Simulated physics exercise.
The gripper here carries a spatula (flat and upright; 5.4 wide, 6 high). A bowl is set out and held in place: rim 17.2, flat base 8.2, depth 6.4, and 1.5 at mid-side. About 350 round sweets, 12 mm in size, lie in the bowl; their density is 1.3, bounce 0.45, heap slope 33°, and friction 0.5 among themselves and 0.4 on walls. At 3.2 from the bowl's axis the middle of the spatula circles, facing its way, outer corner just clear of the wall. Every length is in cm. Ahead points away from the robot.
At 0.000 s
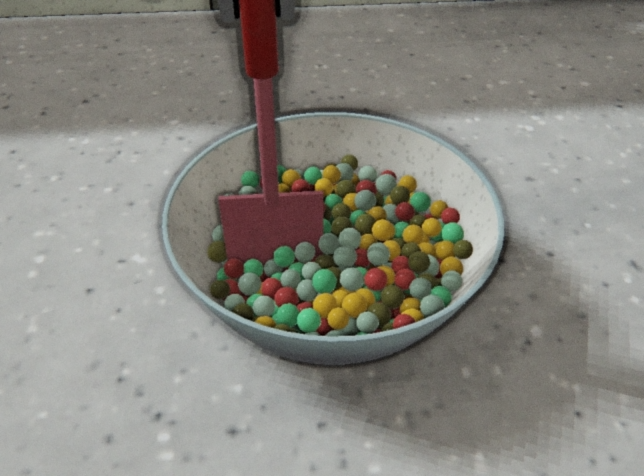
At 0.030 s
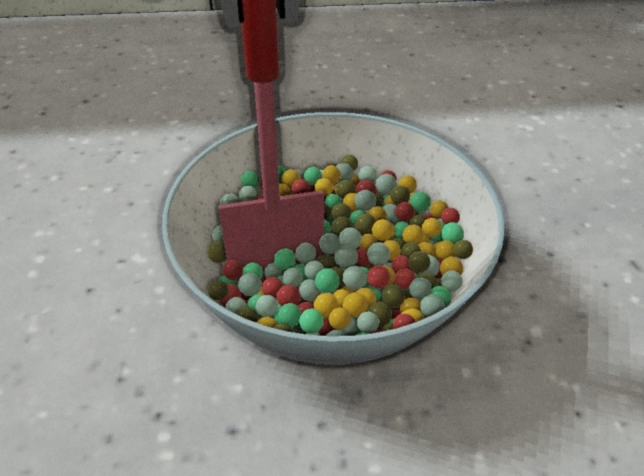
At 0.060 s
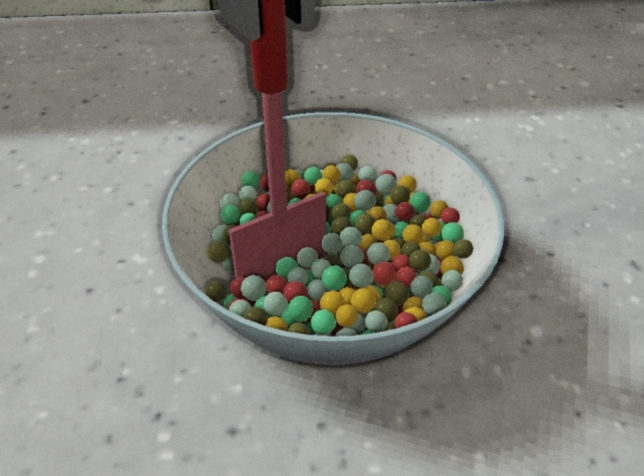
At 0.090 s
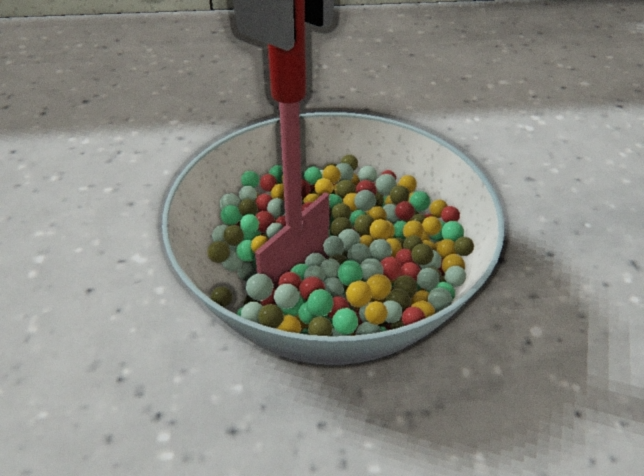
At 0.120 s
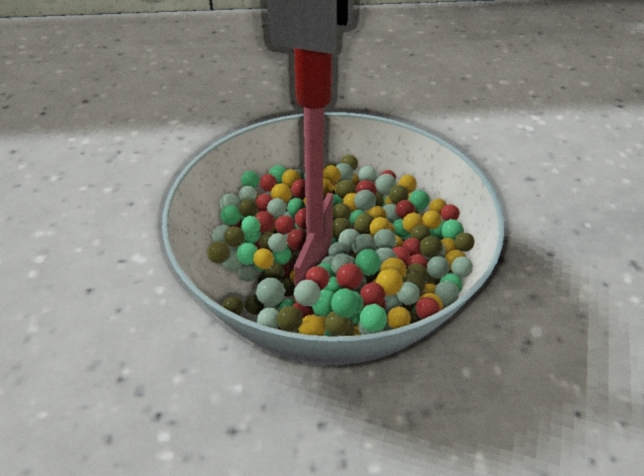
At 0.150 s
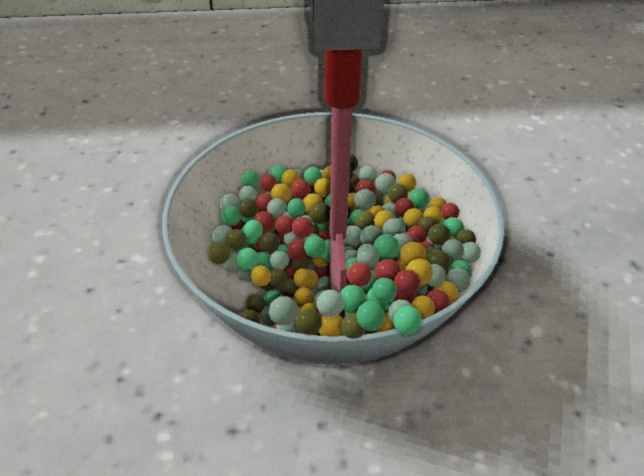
A red spatula held by a gripper turned edge-on as it swept from the left toward the middle of a pale bowl, pushing through the green, yellow, red and grey sweets and shifting those nearby.
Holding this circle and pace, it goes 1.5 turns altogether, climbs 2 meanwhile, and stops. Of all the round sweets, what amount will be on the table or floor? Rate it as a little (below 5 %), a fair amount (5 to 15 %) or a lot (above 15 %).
A lot.
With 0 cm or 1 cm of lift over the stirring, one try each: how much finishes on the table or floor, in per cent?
Try one: Around 30 %; try two: Around 30 %.
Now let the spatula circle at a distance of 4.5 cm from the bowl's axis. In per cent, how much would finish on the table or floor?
That would make it around 15 percent.
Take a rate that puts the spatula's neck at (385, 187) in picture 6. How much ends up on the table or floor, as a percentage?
Roughly 40 percent of it.
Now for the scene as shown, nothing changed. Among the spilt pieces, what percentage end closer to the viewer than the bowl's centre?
Around 40 percent of it.
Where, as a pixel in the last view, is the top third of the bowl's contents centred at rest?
At about (351, 220).
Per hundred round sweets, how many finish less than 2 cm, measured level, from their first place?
That comes to some 10 per cent.
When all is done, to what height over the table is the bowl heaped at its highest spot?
It reaches some 6.0 cm above the table.
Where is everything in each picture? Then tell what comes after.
Spatula neck at (270, 172), 0° round; upper third of the load around (342, 231), from x 220 to 465, top at y 165; 352 in the bowl, in the first frame.
Spatula neck at (270, 176), 8° round; upper third of the load around (342, 234), from x 220 to 465, top at y 165, in the second frame.
Spatula neck at (278, 188), 27° round; upper third of the load around (334, 244), from x 215 to 465, top at y 165, in the third frame.
Spatula neck at (293, 198), 48° round; upper third of the load around (338, 255), from x 220 to 465, top at y 165, in the fourth frame.
Spatula neck at (315, 204), 68° round; upper third of the load around (355, 265), from x 220 to 465, top at y 165, in the fifth frame.
Spatula neck at (339, 205), 89° round; upper third of the load around (384, 259), from x 220 to 470, top at y 165; 351 in the bowl, 1 in flight or on the tool, in the sixth frame.
After 0.41 s, 264° round, highest piece 9 above the table; 302 in the bowl, 25 on the table or floor, 25 in flight or on the tool.
After 0.66 s, 79° round, highest piece 8 above the table; 267 in the bowl, 82 on the table or floor, 3 in flight or on the tool.
After 0.99 s, 180° round, highest piece 6 above the table; 263 in the bowl, 89 on the table or floor.
After 1.69 s, 180° round, highest piece 6 above the table; 263 in the bowl, 89 on the table or floor.
At rest, 263 in the bowl, 89 on the table or floor. That is 25 % on the table or floor.
